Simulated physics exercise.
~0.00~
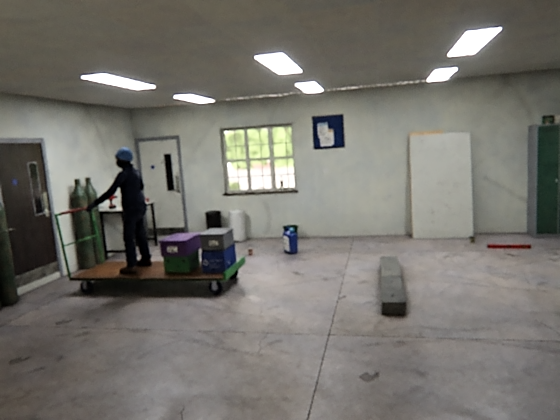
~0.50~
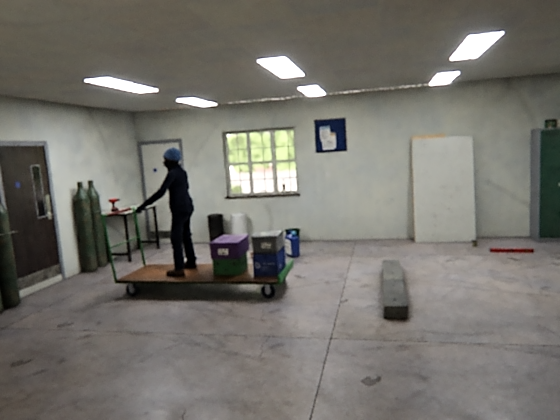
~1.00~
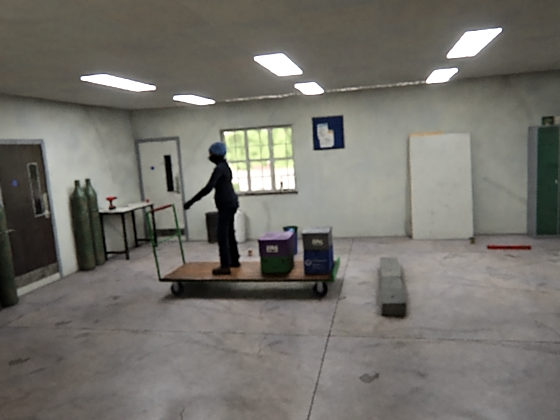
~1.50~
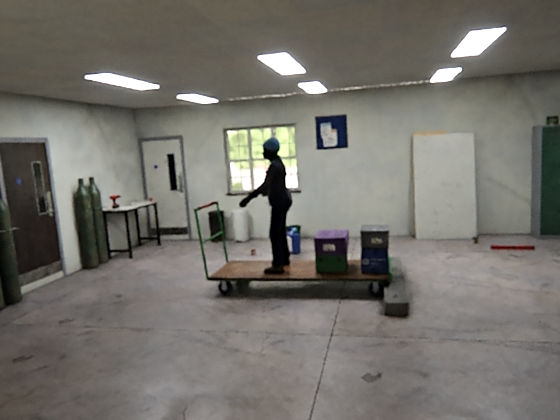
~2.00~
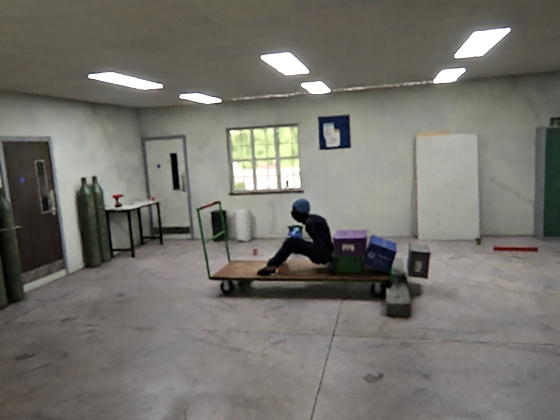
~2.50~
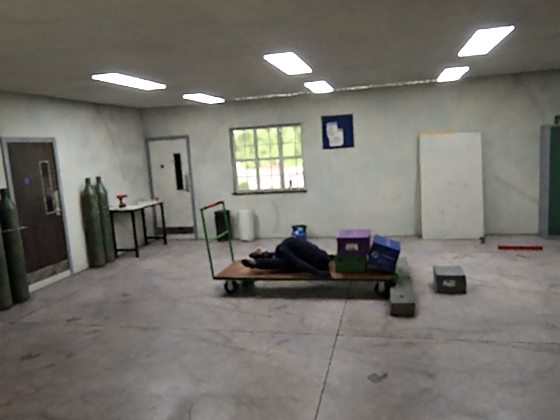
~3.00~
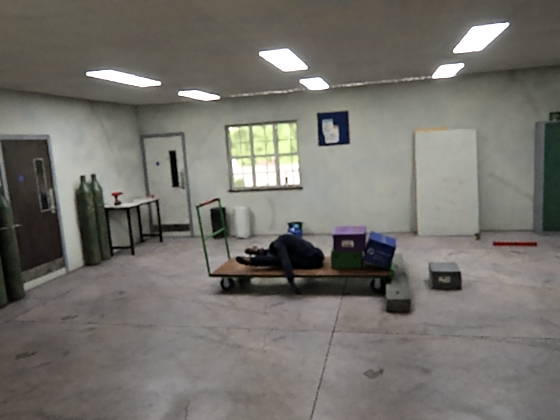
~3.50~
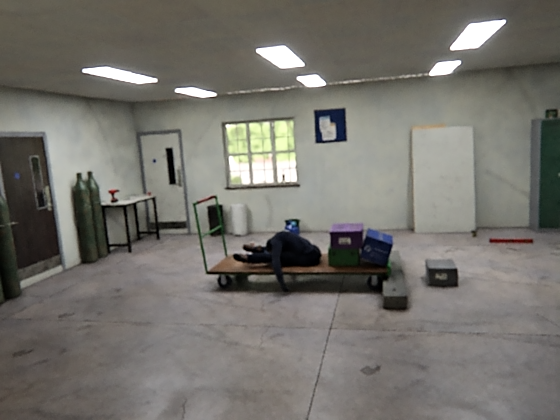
A flat cart rolls right, stops at a kerb, throwing off a grey tote as its rider collapses onto the deck.
